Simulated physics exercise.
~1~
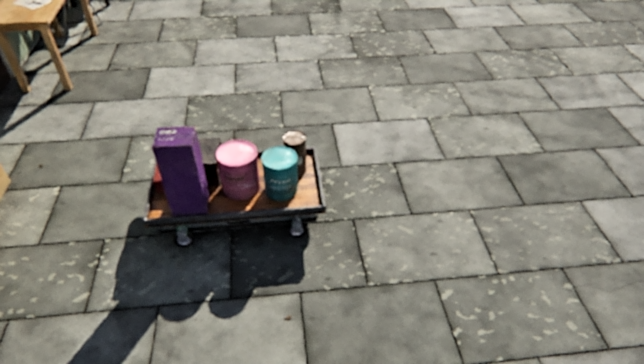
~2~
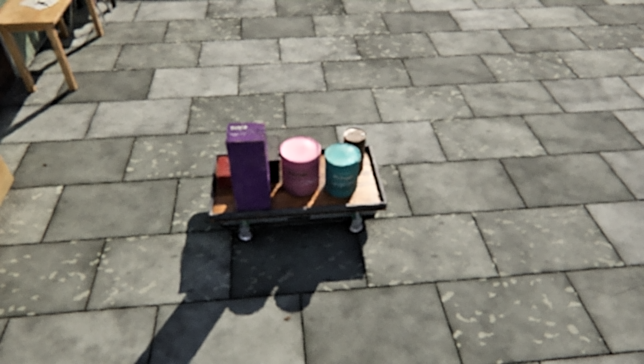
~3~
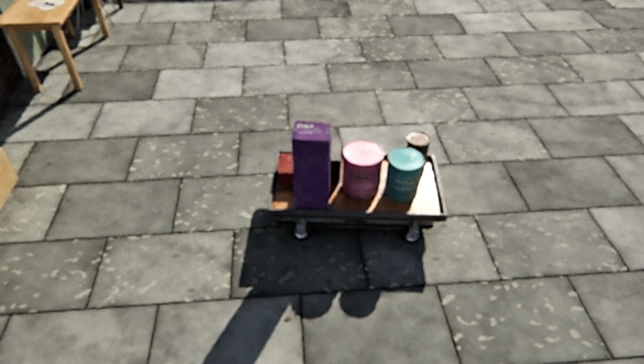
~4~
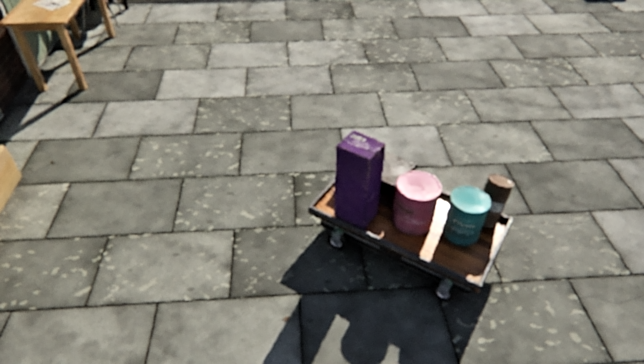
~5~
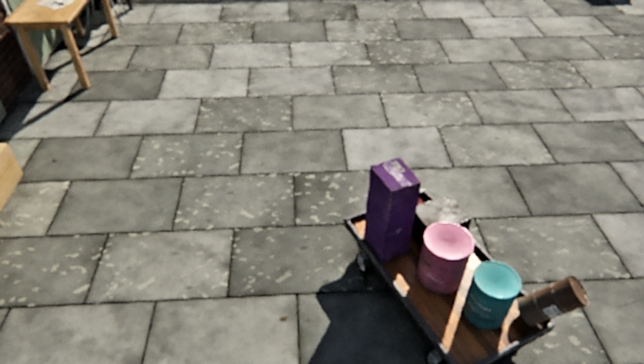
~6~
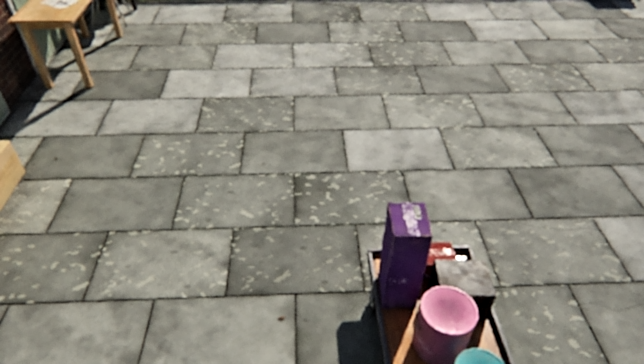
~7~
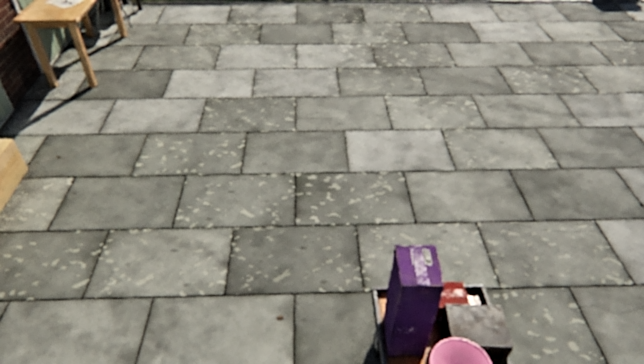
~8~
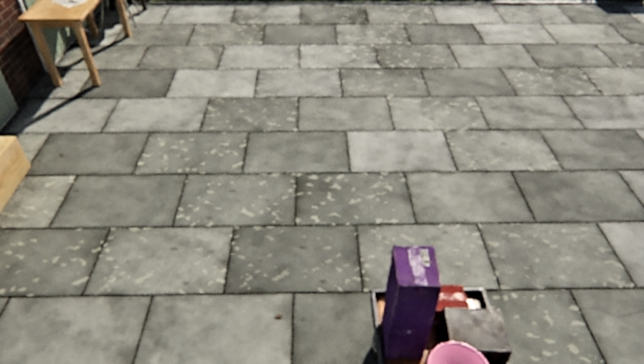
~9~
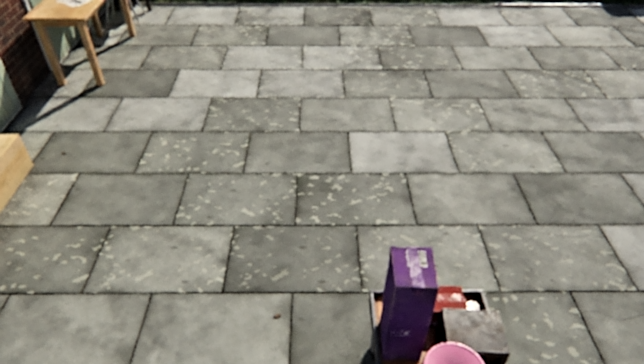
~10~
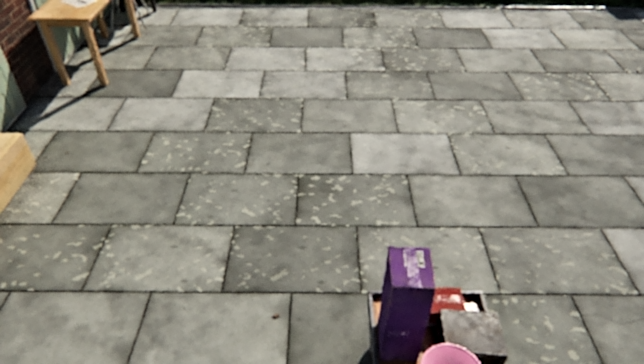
A low cart carrying a tall purple box, pink and turquoise pails, a small brown canister and a red parcel rolls rightward across sunlit grey paving, seen from above, with a wooden table at upper left. It then swings round toward the viewer, its long shadow turning beneath it. As it turns, the brown canister at the right end tips outward and goes over the edge. The cart continues down to the bottom edge, where the turquoise pail passes out of view. It halts there partly cut off, the purple box still upright beside the black crate, red parcel and pink pail.
